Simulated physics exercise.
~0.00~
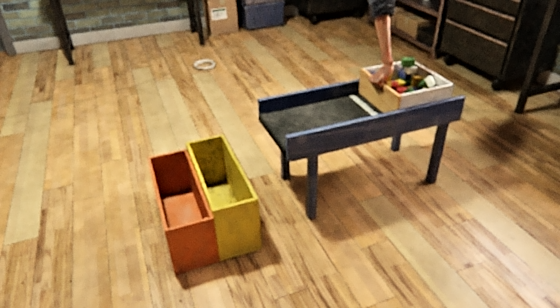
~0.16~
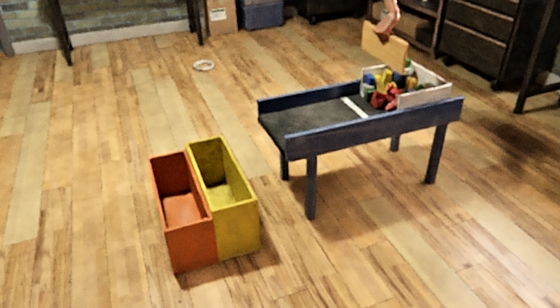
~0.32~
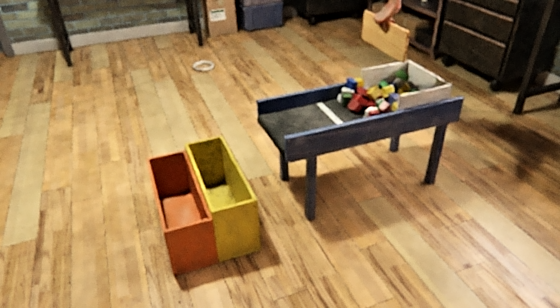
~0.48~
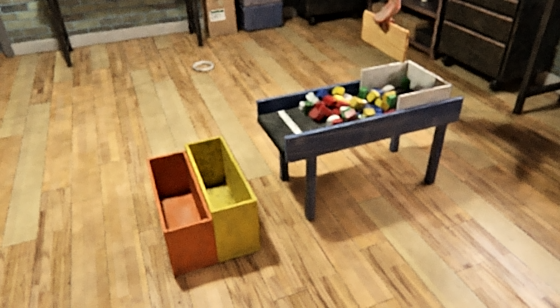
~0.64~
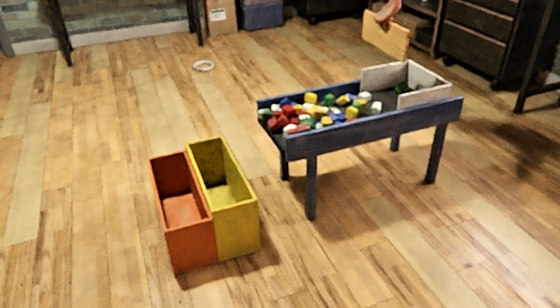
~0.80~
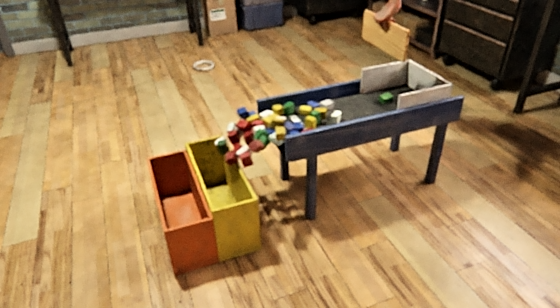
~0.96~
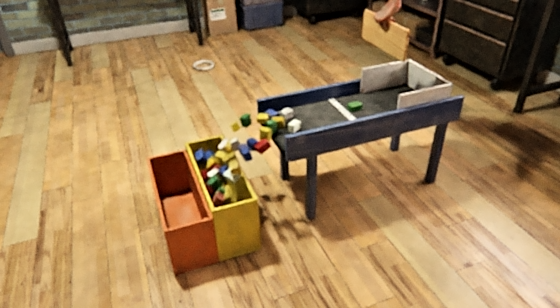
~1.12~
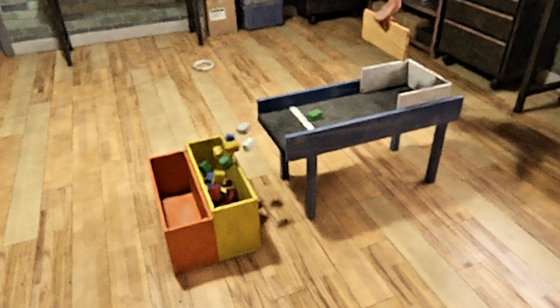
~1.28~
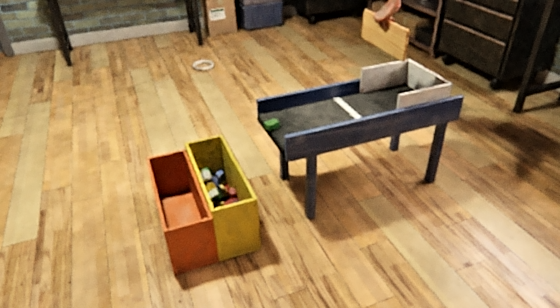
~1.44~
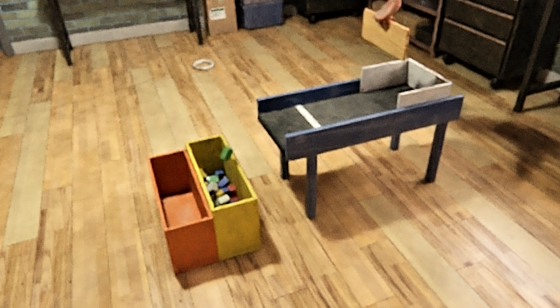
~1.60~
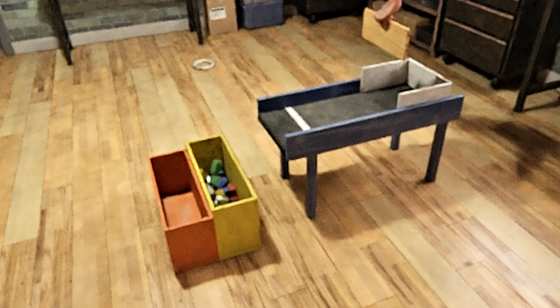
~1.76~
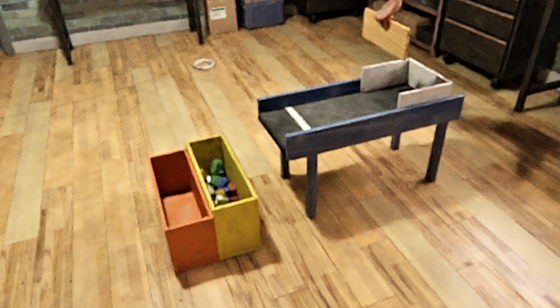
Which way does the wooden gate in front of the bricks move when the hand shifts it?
The gate moves upward, and the hand then keeps it raised above the table.
